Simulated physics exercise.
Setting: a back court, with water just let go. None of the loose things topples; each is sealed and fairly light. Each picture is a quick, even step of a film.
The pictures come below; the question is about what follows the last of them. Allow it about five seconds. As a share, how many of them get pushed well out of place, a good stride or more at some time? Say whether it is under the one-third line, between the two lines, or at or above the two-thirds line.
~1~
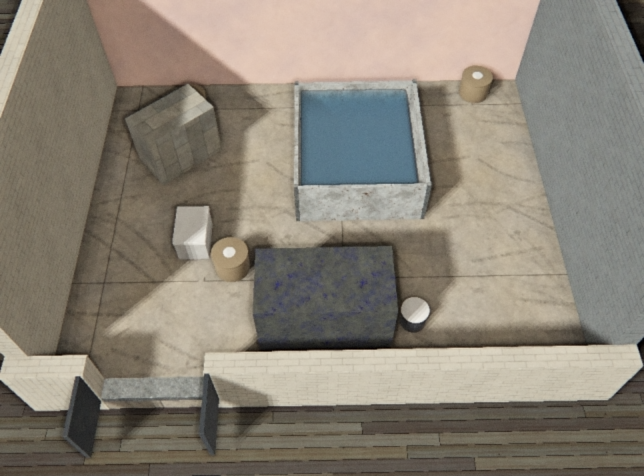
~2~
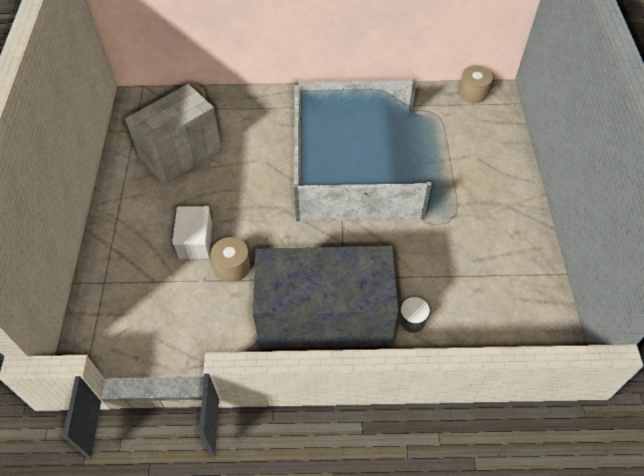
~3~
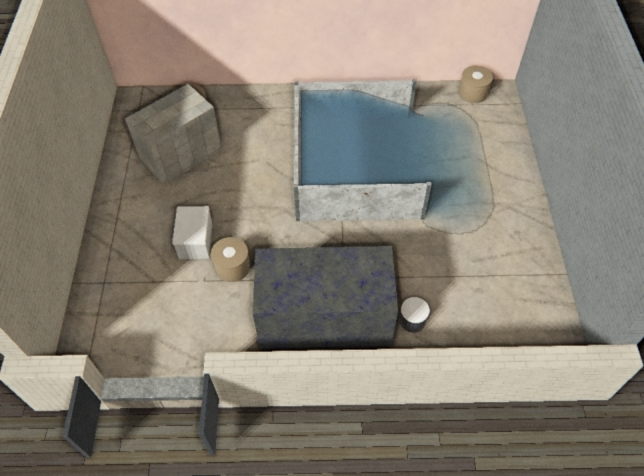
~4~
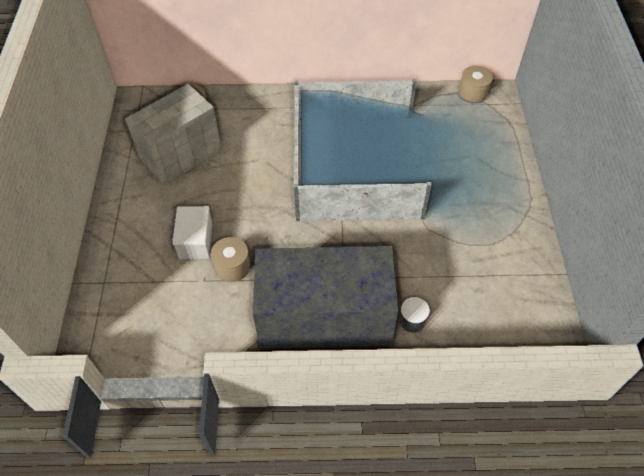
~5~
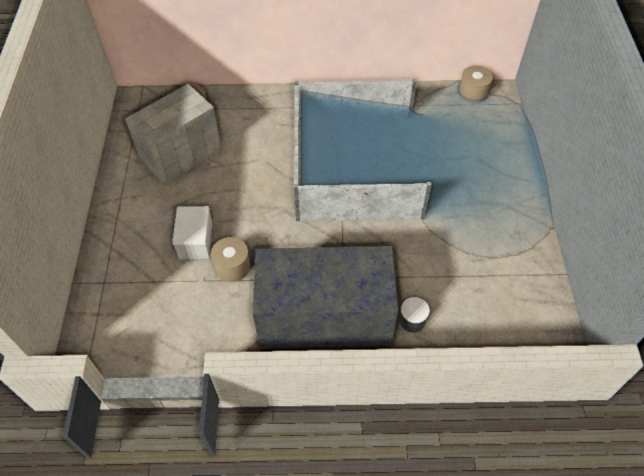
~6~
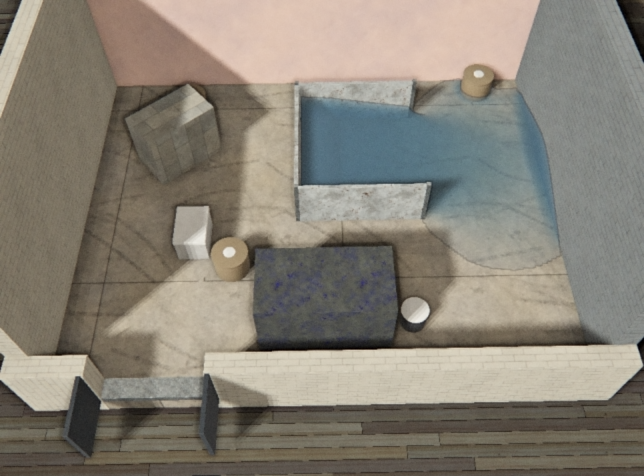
It is between the two lines.
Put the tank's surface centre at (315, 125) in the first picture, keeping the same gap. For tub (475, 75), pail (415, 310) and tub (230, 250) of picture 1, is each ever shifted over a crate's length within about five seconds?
In order: Went well off, went well off, remained close by.
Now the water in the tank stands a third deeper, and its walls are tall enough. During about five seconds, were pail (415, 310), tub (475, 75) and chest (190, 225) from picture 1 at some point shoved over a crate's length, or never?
Object 1: Passed the mark. Object 2: Passed the mark. Object 3: Stayed below the mark.
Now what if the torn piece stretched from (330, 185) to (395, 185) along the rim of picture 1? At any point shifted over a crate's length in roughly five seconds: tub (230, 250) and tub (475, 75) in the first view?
Here's the pair: Made it that far, then came up short.
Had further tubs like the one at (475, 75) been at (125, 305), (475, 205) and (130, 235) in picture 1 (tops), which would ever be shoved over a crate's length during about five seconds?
The answers, in order, are remains nearby, displaced a stride and remains nearby.
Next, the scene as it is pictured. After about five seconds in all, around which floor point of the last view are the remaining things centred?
Around (222, 196).
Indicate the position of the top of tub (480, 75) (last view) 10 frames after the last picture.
It should be near (446, 73).
A moment on, 0 of 5 are well off their spots; 1 afloat.
Next, 1 of 5 are well off their spots; 1 afloat.
Later, 3 of 5 are well off their spots; 1 afloat.
In the end, 3 of 5 are well off their spots, and 3 have been at some point; 2 afloat.
